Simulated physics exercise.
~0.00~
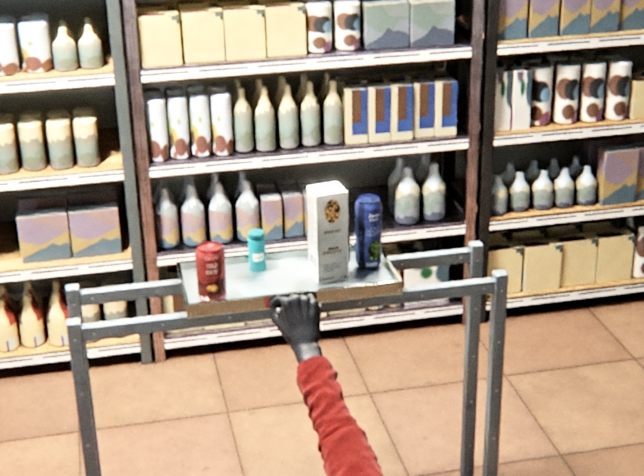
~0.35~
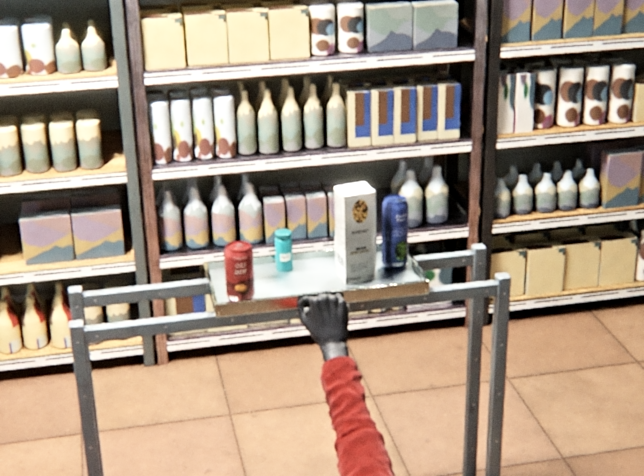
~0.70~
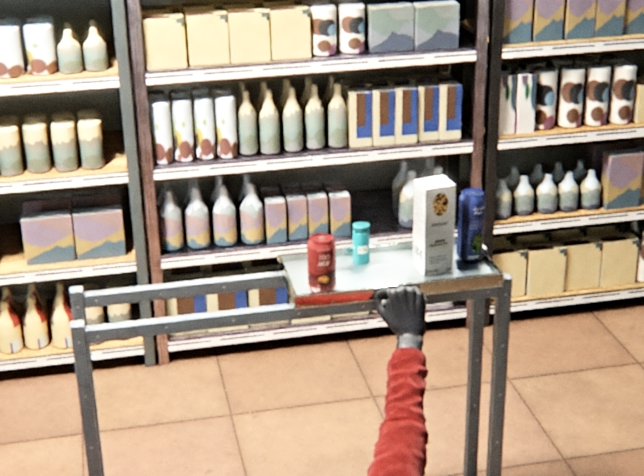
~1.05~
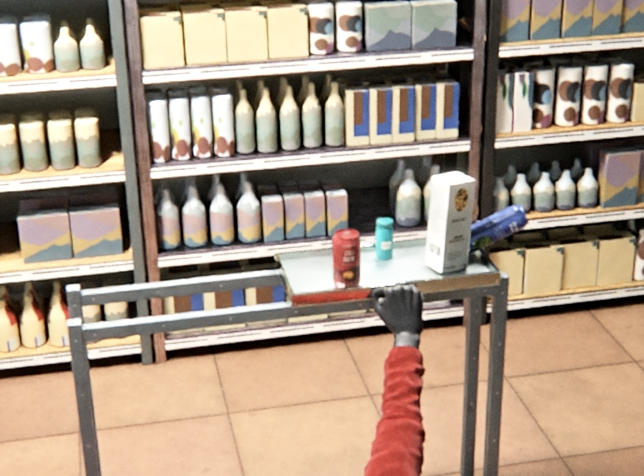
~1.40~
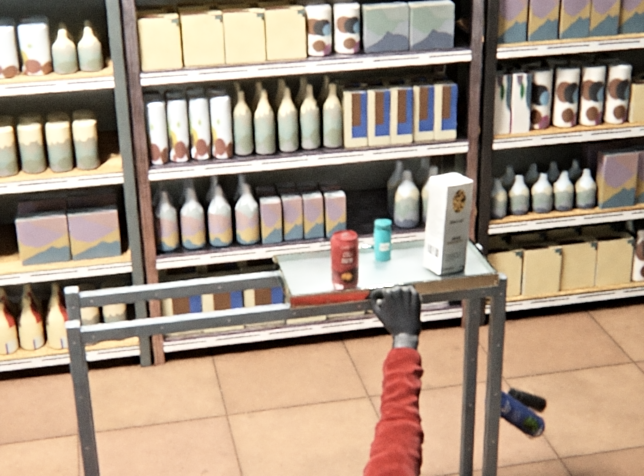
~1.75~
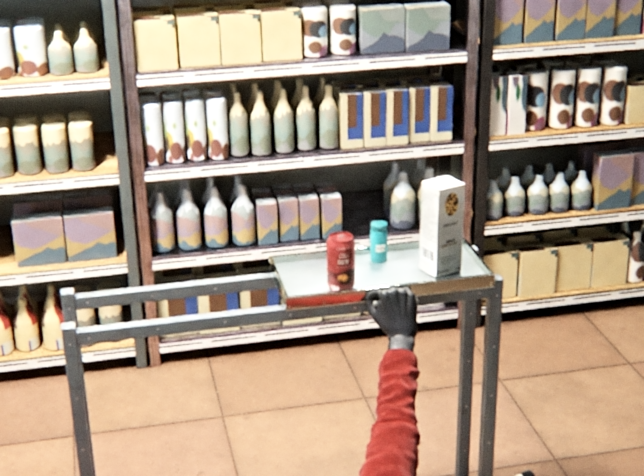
A blue can tipped off the right end of a sliding tray and dropped toward the floor with a small dark item after a gloved hand pushed the tray rightward, while the red can, turquoise shaker and white carton stayed standing on it.
